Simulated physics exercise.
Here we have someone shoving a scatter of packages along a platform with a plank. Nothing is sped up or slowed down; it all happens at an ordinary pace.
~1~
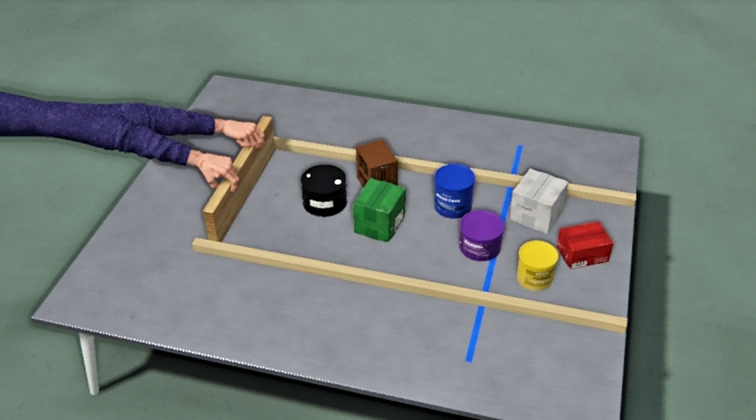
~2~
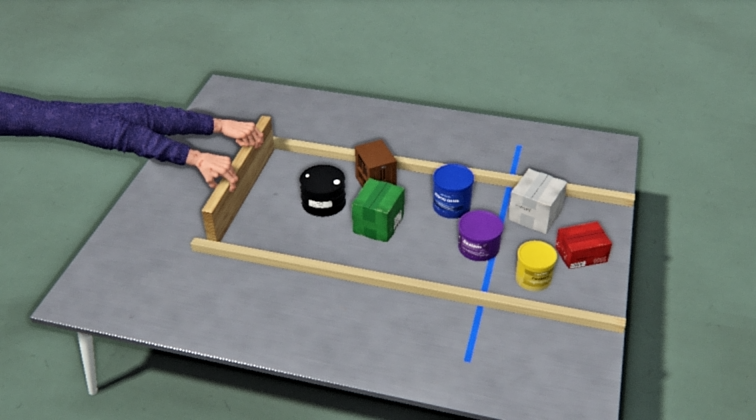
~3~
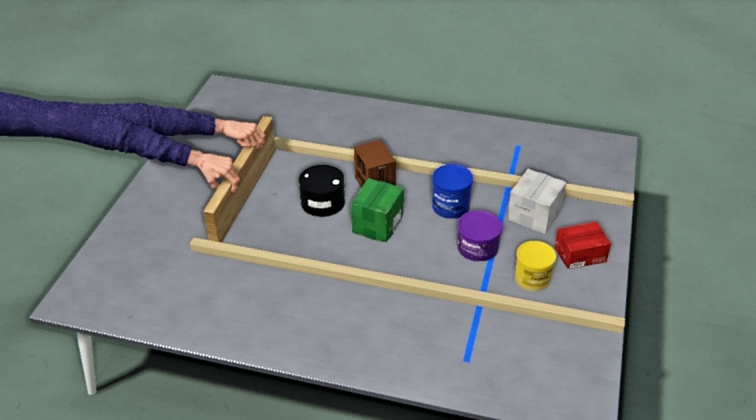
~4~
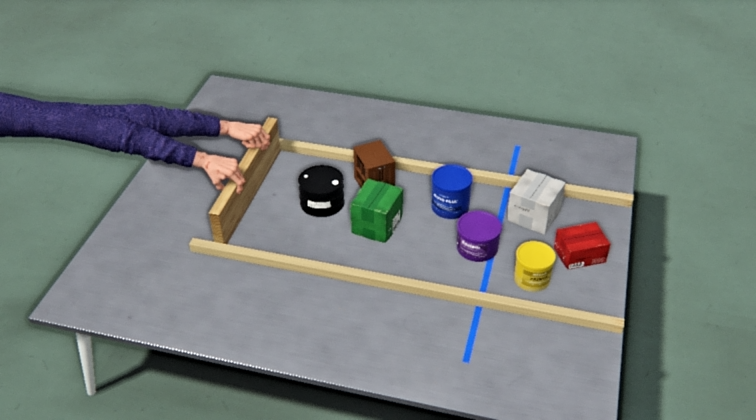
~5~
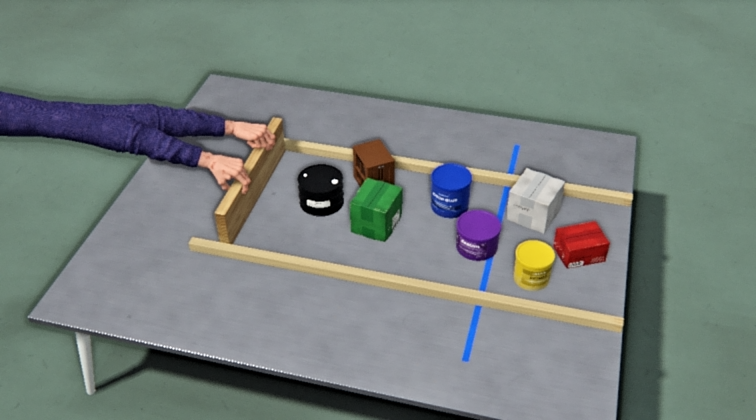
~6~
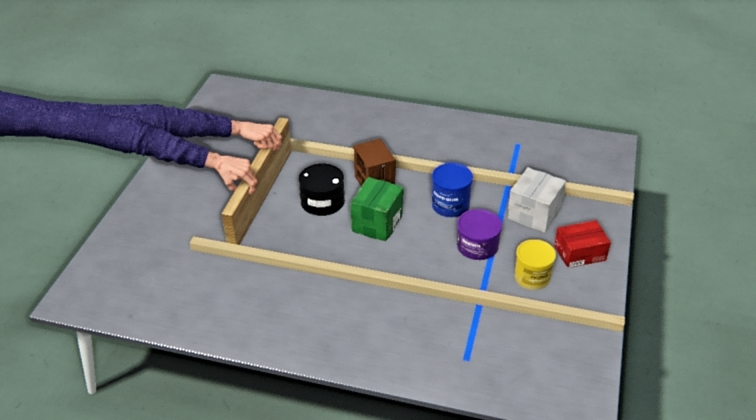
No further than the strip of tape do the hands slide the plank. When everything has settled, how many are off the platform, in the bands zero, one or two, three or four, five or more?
Count: Nil.
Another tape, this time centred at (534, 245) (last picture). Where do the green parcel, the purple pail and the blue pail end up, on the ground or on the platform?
Here's how it goes: The green parcel stays where it is, the purple pail stays where it is, and the blue pail stays where it is.
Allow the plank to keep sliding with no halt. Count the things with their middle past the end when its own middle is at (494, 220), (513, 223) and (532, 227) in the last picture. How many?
Result per place: 0; 0; 2.
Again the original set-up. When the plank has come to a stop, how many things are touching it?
In total, 3.
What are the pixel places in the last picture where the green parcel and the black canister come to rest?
Positions - first (513, 252), then (522, 220).
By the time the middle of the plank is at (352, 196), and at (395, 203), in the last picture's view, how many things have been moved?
Moved so far: 3, then 4.
A little later, none off yet; red parcel at rest near (582, 244); yellow pail at rest near (534, 265); white box at rest near (536, 200).
Next, none off yet; red parcel at rest near (582, 244); yellow pail moving near (536, 266); white box shifted a little near (557, 202).
When it is over, the number that fall off is zero.
